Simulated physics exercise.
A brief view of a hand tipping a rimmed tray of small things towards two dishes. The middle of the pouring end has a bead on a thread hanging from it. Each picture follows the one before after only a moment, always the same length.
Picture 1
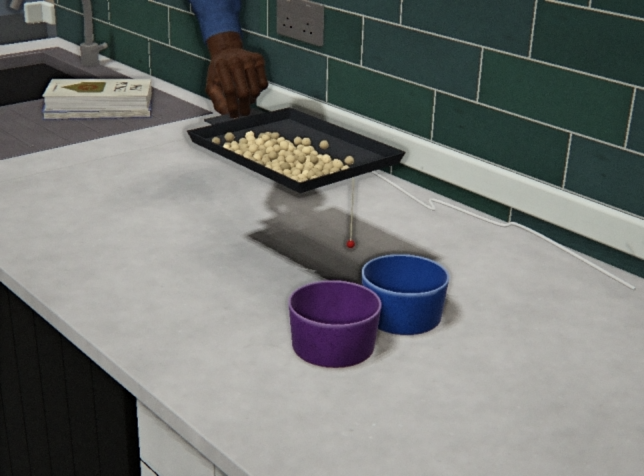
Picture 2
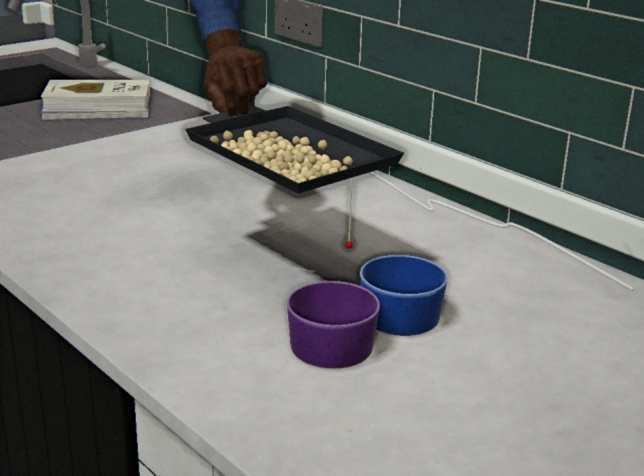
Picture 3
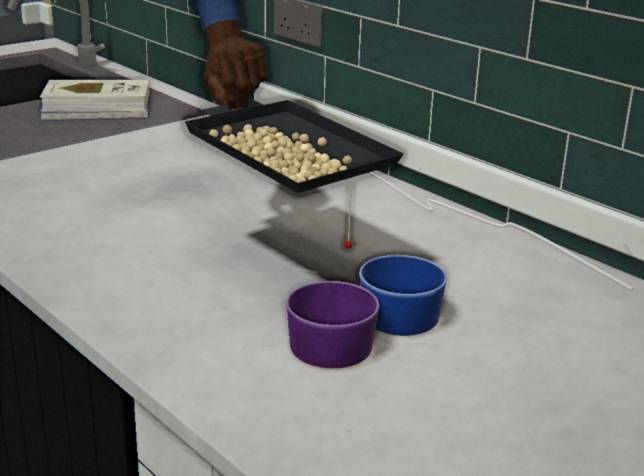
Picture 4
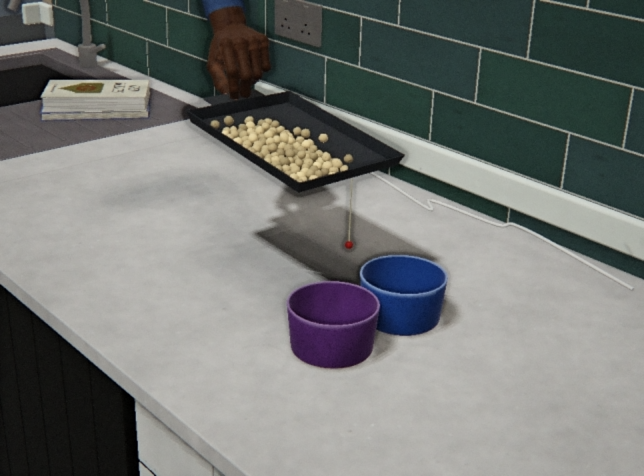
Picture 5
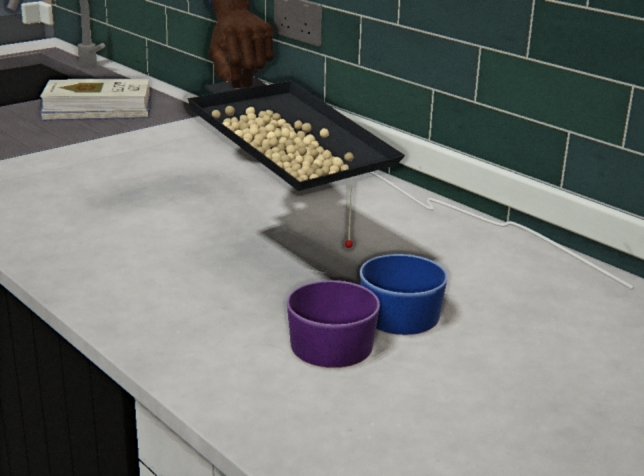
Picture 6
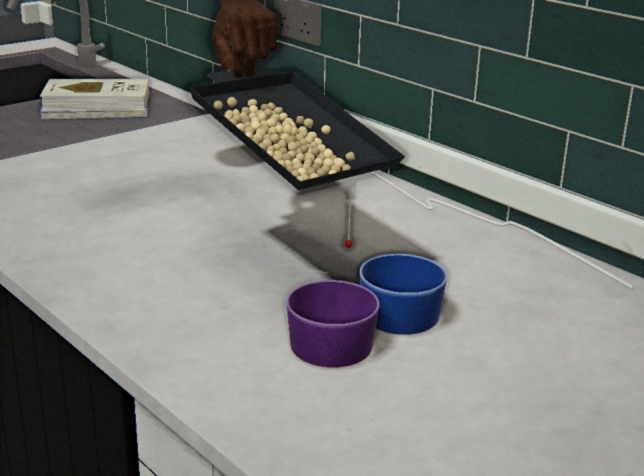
A hand raised the back of a dark tray of macadamia nuts, tilting it gradually more toward the near edge, while a red bead hung beneath and the purple and blue dishes stayed still.
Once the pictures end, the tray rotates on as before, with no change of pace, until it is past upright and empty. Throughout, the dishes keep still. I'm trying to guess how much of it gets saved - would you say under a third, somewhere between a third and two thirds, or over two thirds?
So the dishes end up with a third up to two thirds of the load.
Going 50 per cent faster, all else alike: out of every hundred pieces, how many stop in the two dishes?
Close to 60 in a hundred.
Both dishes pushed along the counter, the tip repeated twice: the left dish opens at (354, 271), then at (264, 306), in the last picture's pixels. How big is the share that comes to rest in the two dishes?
About 90 per cent first, then about 40 per cent.
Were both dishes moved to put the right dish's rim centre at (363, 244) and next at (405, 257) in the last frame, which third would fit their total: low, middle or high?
Case one, under a third; case two, more than two thirds.
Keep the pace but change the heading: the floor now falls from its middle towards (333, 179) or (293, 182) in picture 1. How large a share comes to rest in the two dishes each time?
Roughly 60 percent, then 10 percent.
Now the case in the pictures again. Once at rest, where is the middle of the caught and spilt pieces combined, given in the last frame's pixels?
Somewhere close to (402, 302) in the last picture.
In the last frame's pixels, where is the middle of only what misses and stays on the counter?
Somewhere near (407, 282), I think.
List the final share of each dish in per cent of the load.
In the left dish you'd find about 10 % of the load, and in the right dish about 50 %.
Soon after the last picture, tray tipped steeply; nearly all on the tray; a stray few in the right dish; a small part in the air.
A little later, tray tipped right over; about a quarter on the tray; a stray few in the left dish; about a third in the right dish; about a quarter outside both; a small part in the air.
Later still, tray tipped past a quarter turn; a small part in the left dish; about half in the right dish; about half outside both.
At rest, tray tipped past a quarter turn; a small part in the left dish; about half in the right dish; about half outside both.
